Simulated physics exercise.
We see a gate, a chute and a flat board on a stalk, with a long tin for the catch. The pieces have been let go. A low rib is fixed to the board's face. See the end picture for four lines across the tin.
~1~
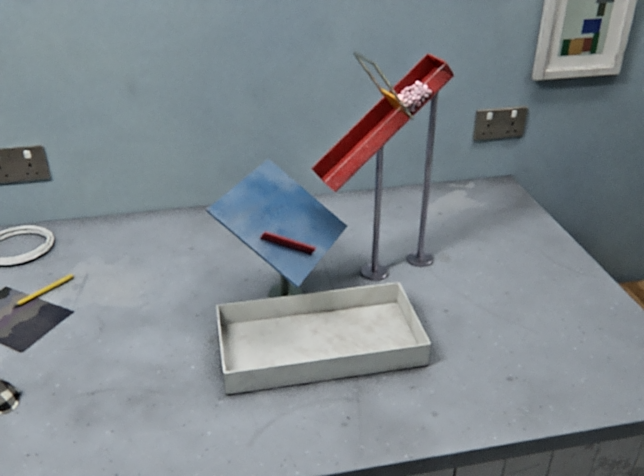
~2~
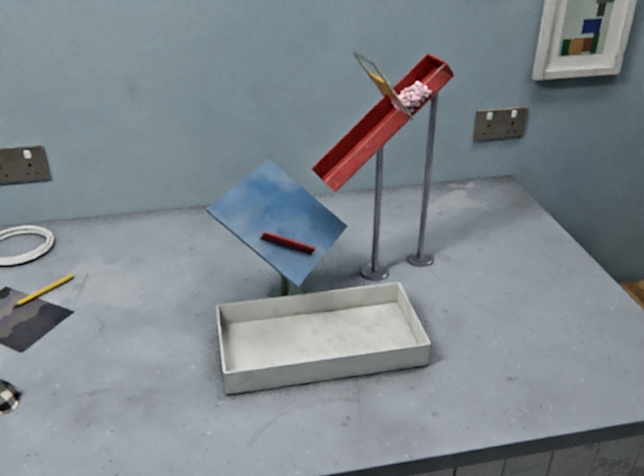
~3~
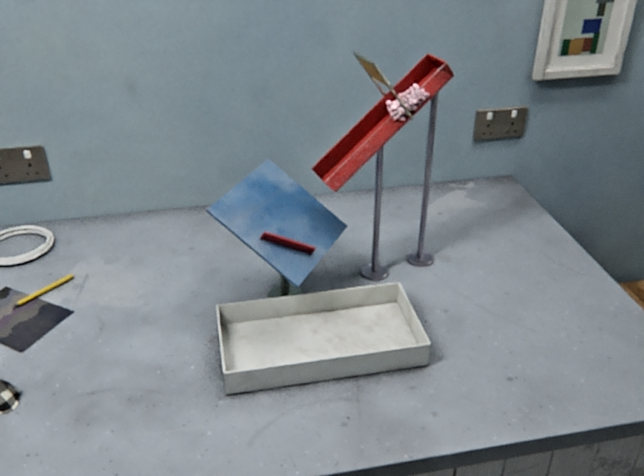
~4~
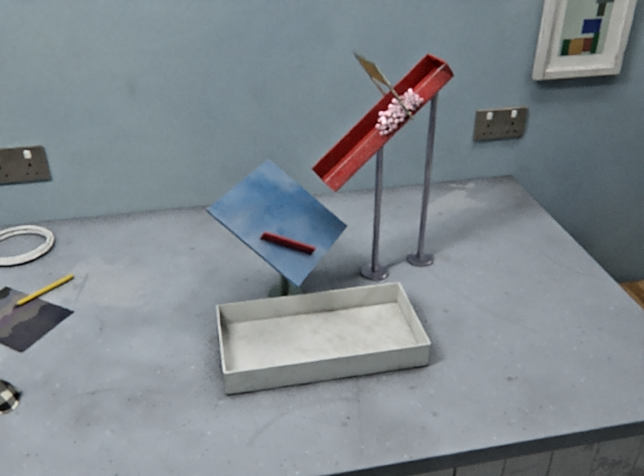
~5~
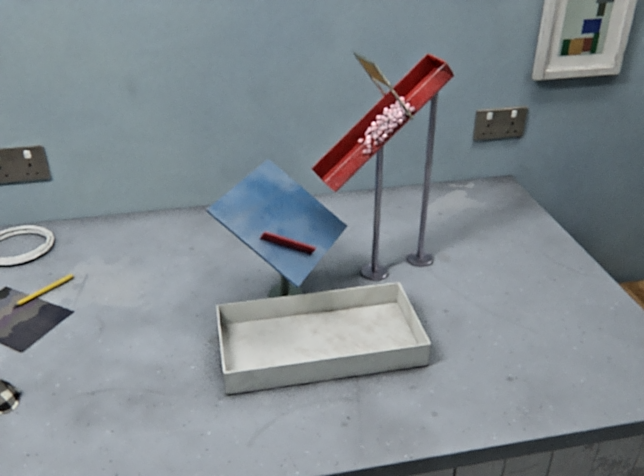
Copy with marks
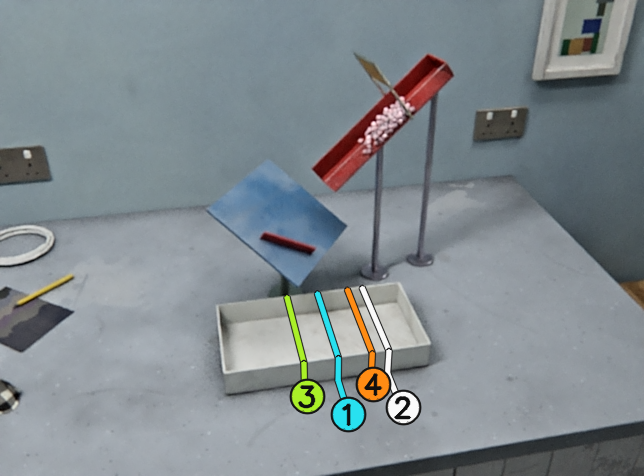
Red chute on two thin posts above a tilted blue board, its gate swinging up and small pinkish-white pieces sliding down leftward.
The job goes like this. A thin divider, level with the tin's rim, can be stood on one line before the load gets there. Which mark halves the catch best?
Take 4.
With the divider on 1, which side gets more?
Right.
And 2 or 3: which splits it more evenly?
It is 2.
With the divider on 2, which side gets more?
More lands on the left.
On the marked copy, line 1 crosses the front rim at (338, 357); line 2 crosses the front rim at (388, 350); line 3 crosses the front rim at (303, 362); line 4 crosses the front rim at (371, 352).
With 1, of what is caught, about a quarter on the left of the divider, most on the right.
With 2, of what is caught, about two thirds on the left of the divider, about a quarter on the right.
With 3, of what is caught, a small part on the left of the divider, most on the right.
With 4, of what is caught, about half on the left of the divider, about half on the right.
